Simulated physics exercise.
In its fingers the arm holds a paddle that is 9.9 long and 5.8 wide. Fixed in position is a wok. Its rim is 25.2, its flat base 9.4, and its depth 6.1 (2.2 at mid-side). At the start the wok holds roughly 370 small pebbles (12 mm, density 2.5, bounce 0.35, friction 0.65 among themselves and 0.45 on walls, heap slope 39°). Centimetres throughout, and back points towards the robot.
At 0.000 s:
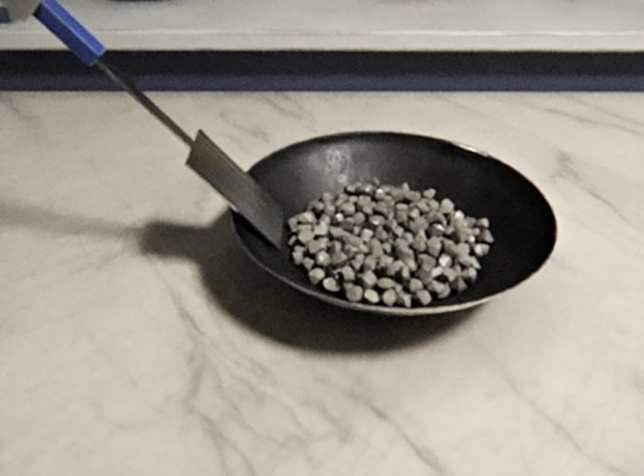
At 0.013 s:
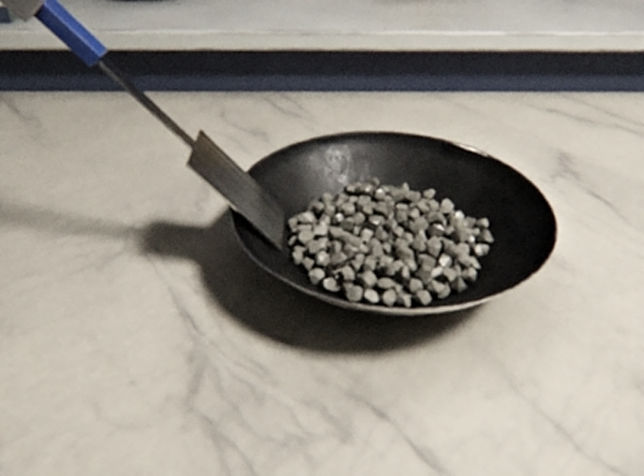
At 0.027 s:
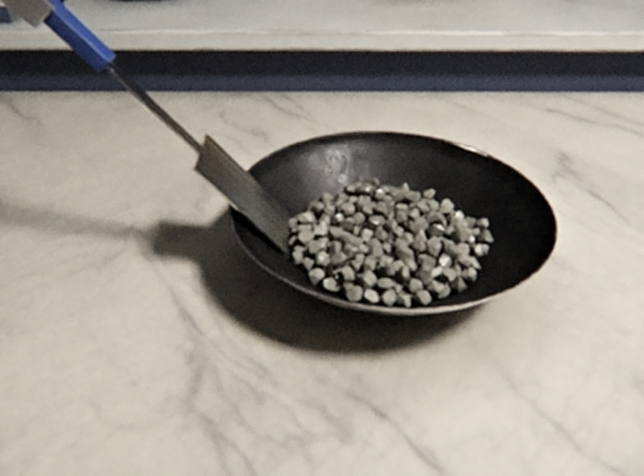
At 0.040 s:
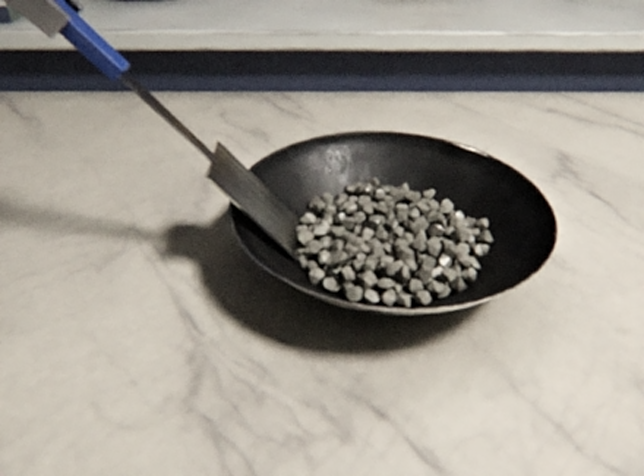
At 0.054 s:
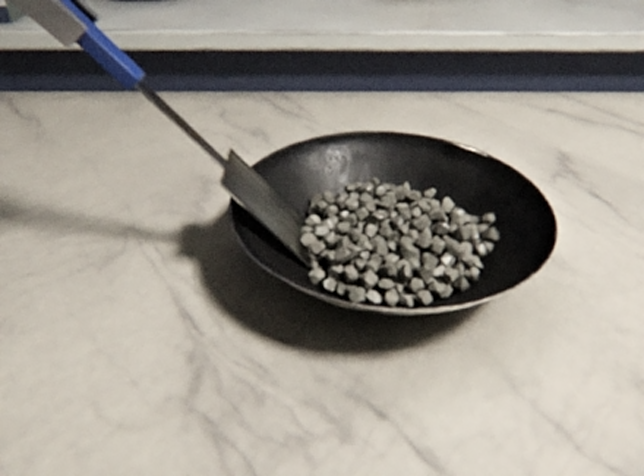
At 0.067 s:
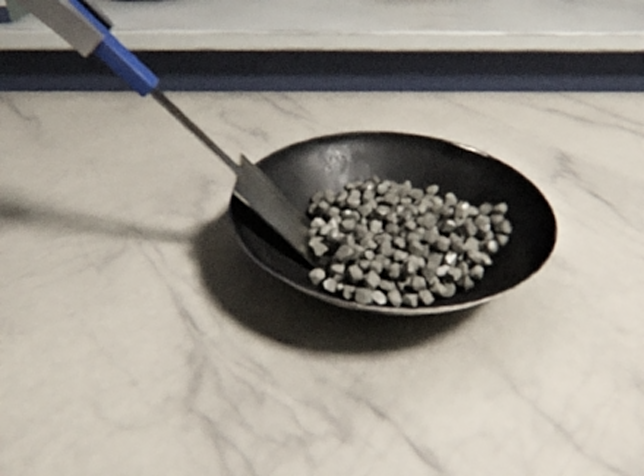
A robot arm slides a paddle rightward into a black wok, nudging the small grey pebbles.
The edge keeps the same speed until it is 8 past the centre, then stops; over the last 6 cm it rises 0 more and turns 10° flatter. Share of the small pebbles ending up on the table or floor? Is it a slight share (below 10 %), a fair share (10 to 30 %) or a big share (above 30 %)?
It is a fair share.
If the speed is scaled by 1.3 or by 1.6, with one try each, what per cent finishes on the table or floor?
Estimates, in order: 30 % and 35 %.
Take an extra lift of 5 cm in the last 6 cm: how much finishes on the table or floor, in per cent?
Some 25 in a hundred.
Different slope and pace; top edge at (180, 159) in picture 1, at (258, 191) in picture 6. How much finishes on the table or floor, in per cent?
Close to 35 in a hundred.
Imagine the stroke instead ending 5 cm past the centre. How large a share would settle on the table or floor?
My guess would be around 5 per cent.
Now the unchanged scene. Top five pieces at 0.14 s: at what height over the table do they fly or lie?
7 cm.
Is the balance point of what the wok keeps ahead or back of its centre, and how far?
Ahead, by about 4.5 cm.
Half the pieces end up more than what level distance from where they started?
Somewhere about 6 centimetres, I'd say.
After 0.14 s, sloping 50°, highest piece 8 above the table; 373 in the wok, 1 on the blade or in flight.
After 0.21 s, sloping 46°, highest piece 8 above the table; 369 in the wok, 5 on the blade or in flight.
After 0.45 s, sloping 40°, highest piece 8 above the table; 309 in the wok, 60 on the table or floor, 5 on the blade or in flight.
After 1.50 s, sloping 40°, highest piece 7 above the table; 309 in the wok, 65 on the table or floor.
In the end, 309 in the wok, 65 on the table or floor. That is 17 % on the table or floor.
